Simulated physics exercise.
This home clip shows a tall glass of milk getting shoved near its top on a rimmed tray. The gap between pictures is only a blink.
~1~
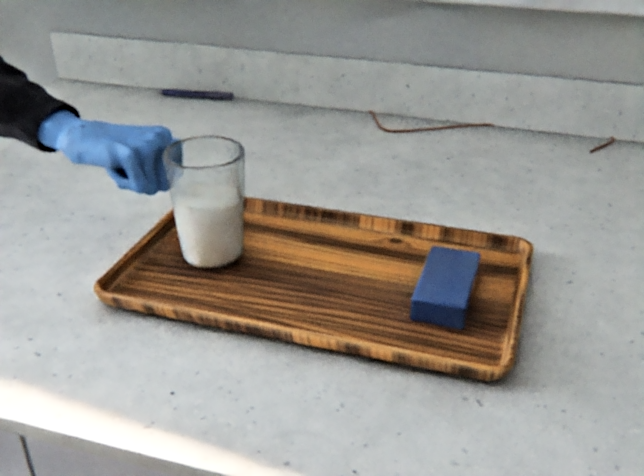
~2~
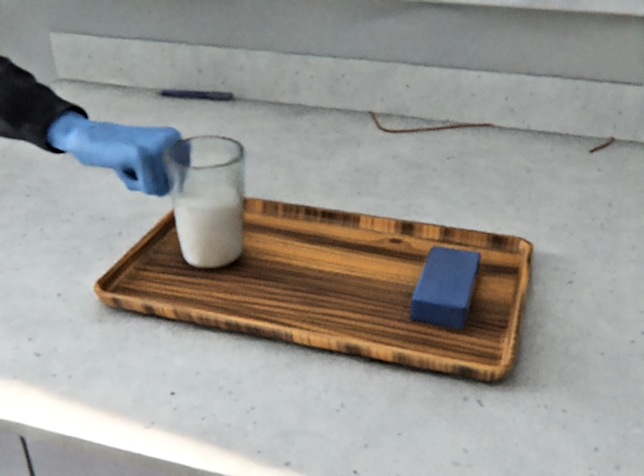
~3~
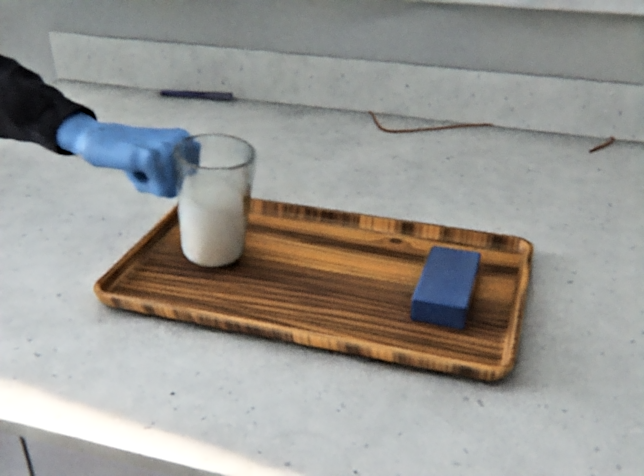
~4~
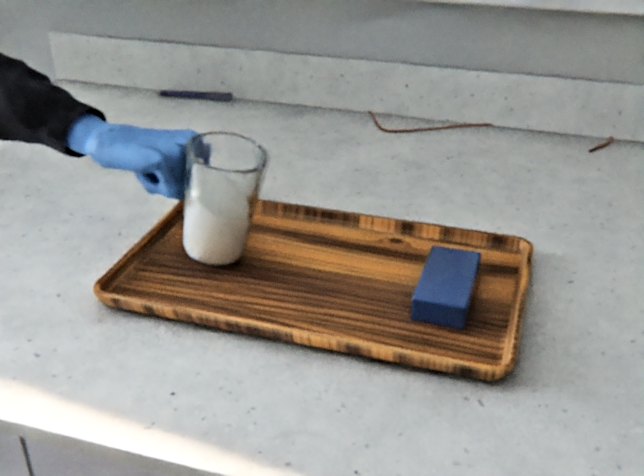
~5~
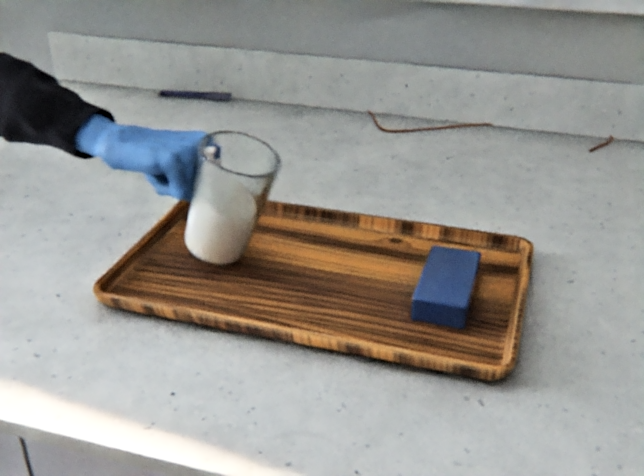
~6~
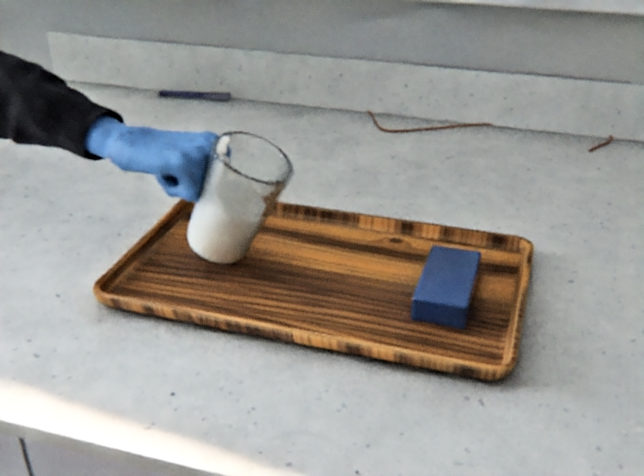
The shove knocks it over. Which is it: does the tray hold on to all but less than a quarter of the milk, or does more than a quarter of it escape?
As you'd see, the tray manages to keep three quarters of it.
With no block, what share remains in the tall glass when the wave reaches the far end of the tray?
About 55 per cent.
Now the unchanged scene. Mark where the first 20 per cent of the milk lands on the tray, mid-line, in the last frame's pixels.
Touchdown, mid-line: Approx. (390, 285).
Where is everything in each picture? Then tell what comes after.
In the first frame, tilt 0°; right rim (239, 158); surface from (181, 188) to (239, 197); the tray's far rim is at (521, 299); a block is fixed to the tray further along.
In the second frame, tilt 0°; right rim (240, 158); surface from (181, 188) to (239, 197).
In the third frame, tilt 6°; right rim (251, 161); surface from (187, 175) to (239, 196).
In the fourth frame, tilt 12°; right rim (263, 165); surface from (195, 160) to (244, 200).
In the fifth frame, tilt 19°; right rim (275, 171); surface from (203, 175) to (257, 208).
In the sixth frame, tilt 25°; right rim (288, 178); surface from (208, 187) to (267, 209).
A moment on, the tall glass is falling and 100 per cent is in the glass, 0 on the tray and 0 above or beyond its rim.
Next, the tall glass lies on its side and 61 per cent is in the glass, 27 on the tray and 12 above or beyond its rim.
Then the tall glass lies on its side and 30 per cent is in the glass, 44 on the tray and 27 above or beyond its rim.
Later the tall glass lies on its side and 16 per cent is in the glass, 75 on the tray and 9 above or beyond its rim.
At rest 92 per cent is held by tray and glass, 8 is off the tray.
